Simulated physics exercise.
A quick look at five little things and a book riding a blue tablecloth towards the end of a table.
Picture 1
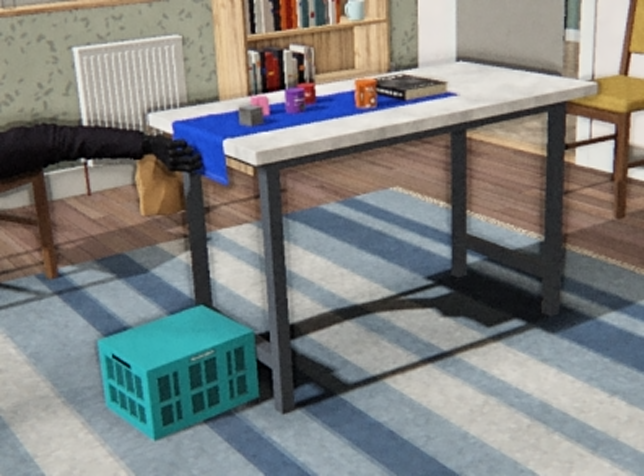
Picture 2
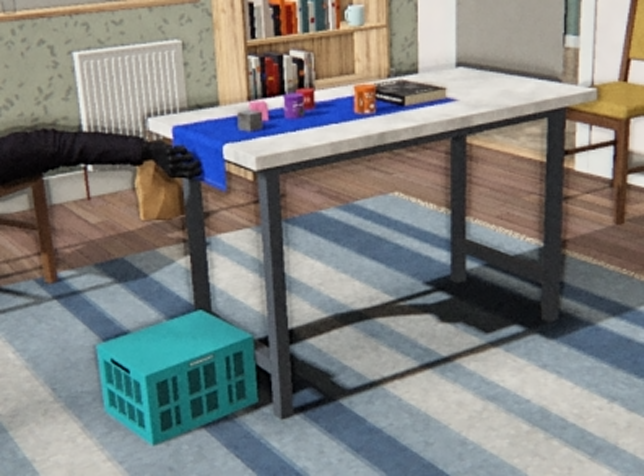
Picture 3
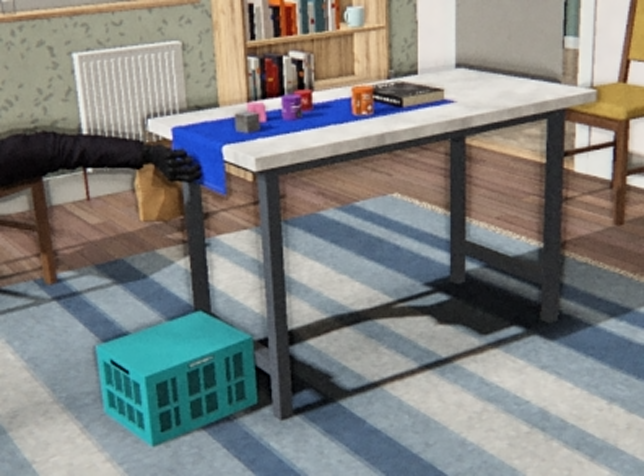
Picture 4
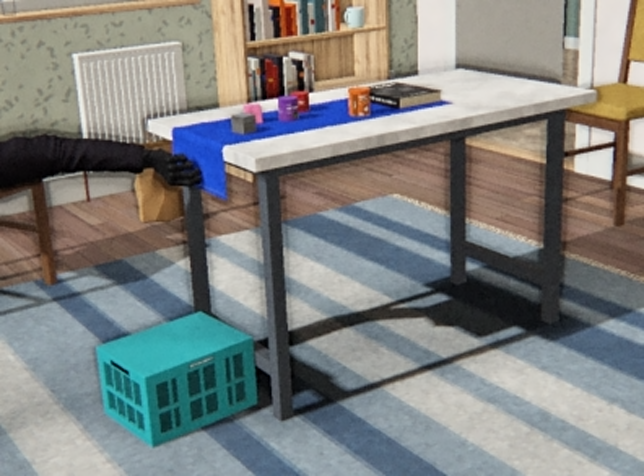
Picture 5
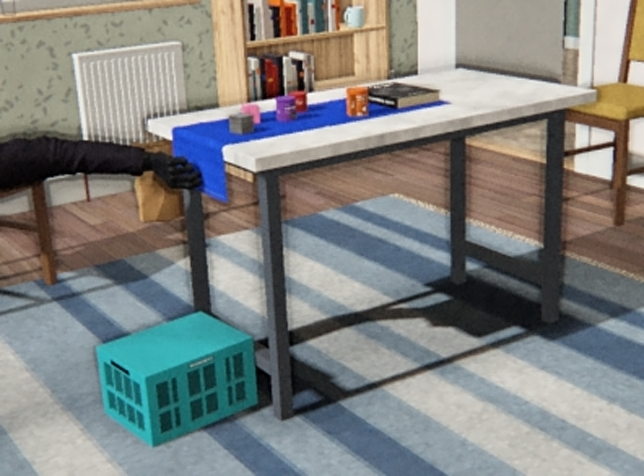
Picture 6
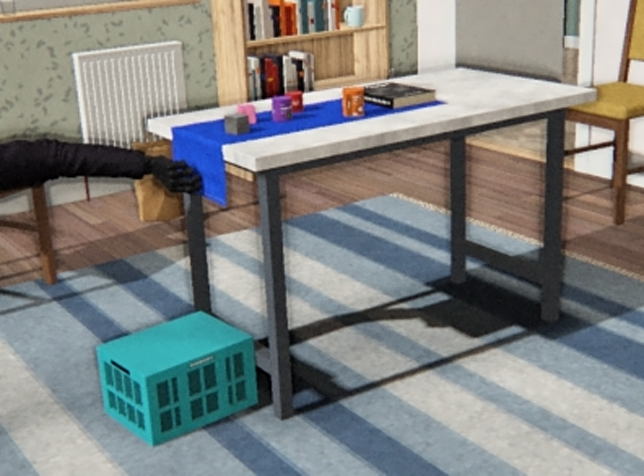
In a room with a bookcase, a radiator and a blue striped rug, a pale-topped table is seen from slightly above by a steady camera. A blue cloth carries small grey, pink, purple, red and orange objects and a dark book, with a teal crate on the floor at left. A black-sleeved, gloved hand at the table's left end draws the cloth slightly down and left, its load shifting along too.
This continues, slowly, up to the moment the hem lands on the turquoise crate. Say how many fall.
The count of fallen things is four.
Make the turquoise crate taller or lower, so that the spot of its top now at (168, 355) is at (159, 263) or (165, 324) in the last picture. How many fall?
It would be 1 and 3.
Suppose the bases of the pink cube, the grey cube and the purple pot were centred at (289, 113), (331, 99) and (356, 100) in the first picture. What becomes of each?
The pink cube goes over, the grey cube does not fall, the purple pot keeps its place on top.
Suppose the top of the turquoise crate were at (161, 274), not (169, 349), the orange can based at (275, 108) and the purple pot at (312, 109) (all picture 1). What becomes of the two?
The orange can stays on, the purple pot stays on.
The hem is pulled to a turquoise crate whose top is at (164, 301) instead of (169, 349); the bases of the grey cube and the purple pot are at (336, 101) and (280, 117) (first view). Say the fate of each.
The grey cube survives, the purple pot comes down.
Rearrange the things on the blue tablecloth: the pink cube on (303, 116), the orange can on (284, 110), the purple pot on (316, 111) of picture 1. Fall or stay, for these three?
The pink cube drops off; the orange can goes over; the purple pot tumbles off.
A little later, hem near (205, 282); grey cube and pink cube gone.
Next, hem on the crate; grey cube, pink cube, purple pot and red pot gone.
When it is over, hem on the crate; grey cube, pink cube, purple pot and red pot gone. It carries off four.
